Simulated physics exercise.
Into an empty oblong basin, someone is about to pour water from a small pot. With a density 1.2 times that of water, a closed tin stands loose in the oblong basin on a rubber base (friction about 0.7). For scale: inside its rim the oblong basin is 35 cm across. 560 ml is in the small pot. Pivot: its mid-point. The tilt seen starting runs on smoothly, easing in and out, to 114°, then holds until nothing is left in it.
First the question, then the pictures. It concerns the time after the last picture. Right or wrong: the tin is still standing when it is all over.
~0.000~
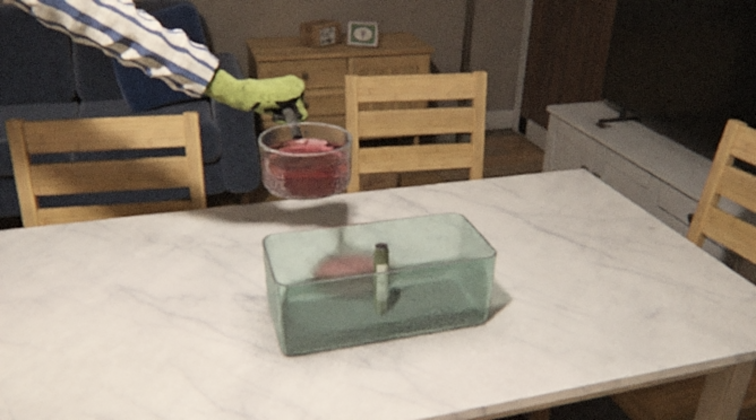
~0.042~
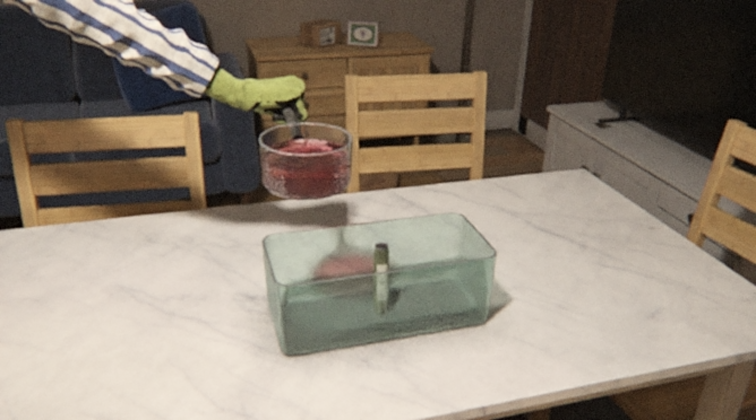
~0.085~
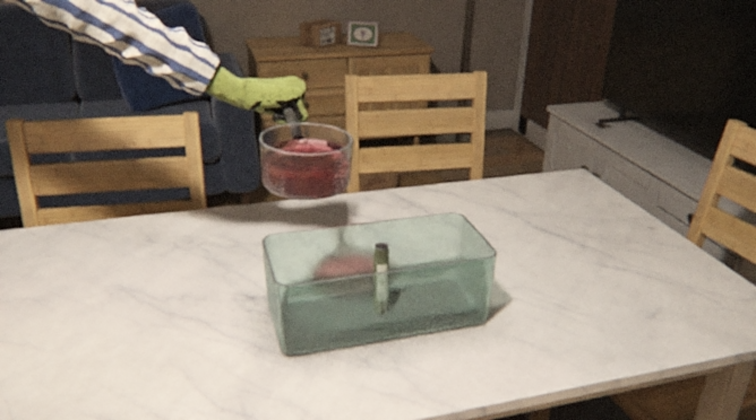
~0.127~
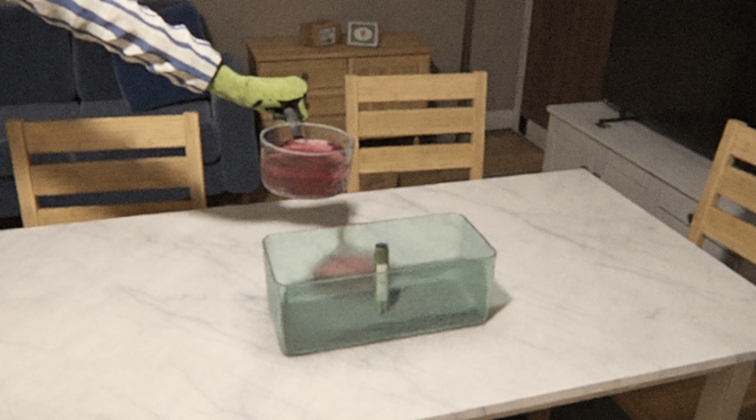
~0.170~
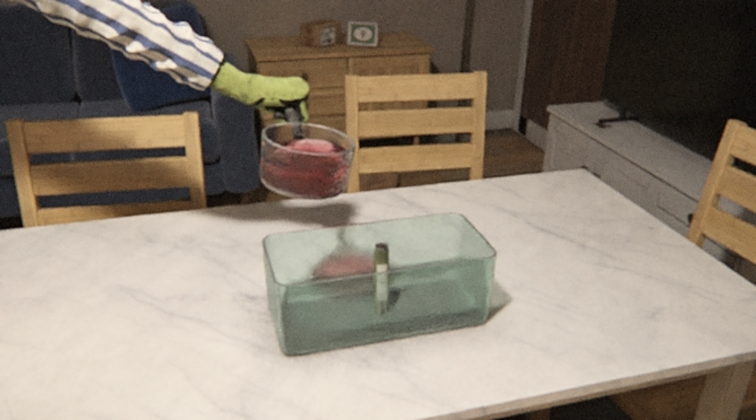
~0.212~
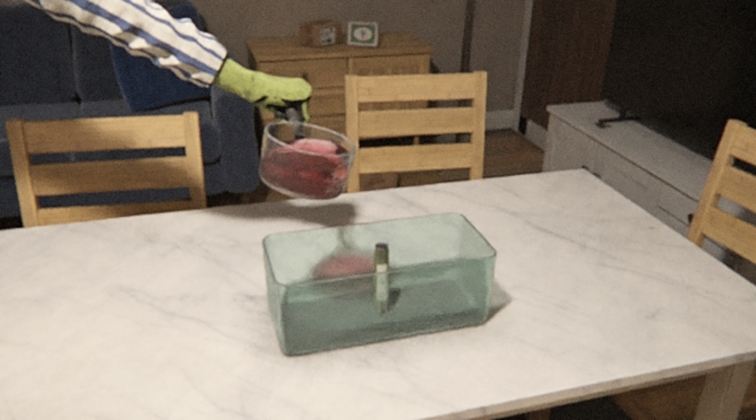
Right, it is still standing.
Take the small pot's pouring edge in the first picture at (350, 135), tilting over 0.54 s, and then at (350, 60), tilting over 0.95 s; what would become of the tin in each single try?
Trial 1 - tin tips; trial 2 - tin tips.
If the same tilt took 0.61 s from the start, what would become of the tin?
Then it falls.
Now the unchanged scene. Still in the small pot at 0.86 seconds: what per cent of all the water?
7 per cent or thereabouts.
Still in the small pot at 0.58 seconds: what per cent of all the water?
I'd put it near 54 percent.
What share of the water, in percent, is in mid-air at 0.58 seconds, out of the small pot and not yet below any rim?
Close to 40 in a hundred.
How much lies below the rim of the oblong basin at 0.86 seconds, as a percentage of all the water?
Some 82 percent of the total.
By 0.58 s the tilt is 77° and 53 per cent is still to pour; the tin stands where it began.
By 0.86 s the tilt is 111° and 7 per cent is still to pour; the tin stands where it began.
By 1.14 s the tilt is 114° and 0 per cent is still to pour; the tin stands where it began.
By 1.45 s the tilt is 114° and 0 per cent is still to pour; the tin stands where it began.
At rest the tin stands where it began.
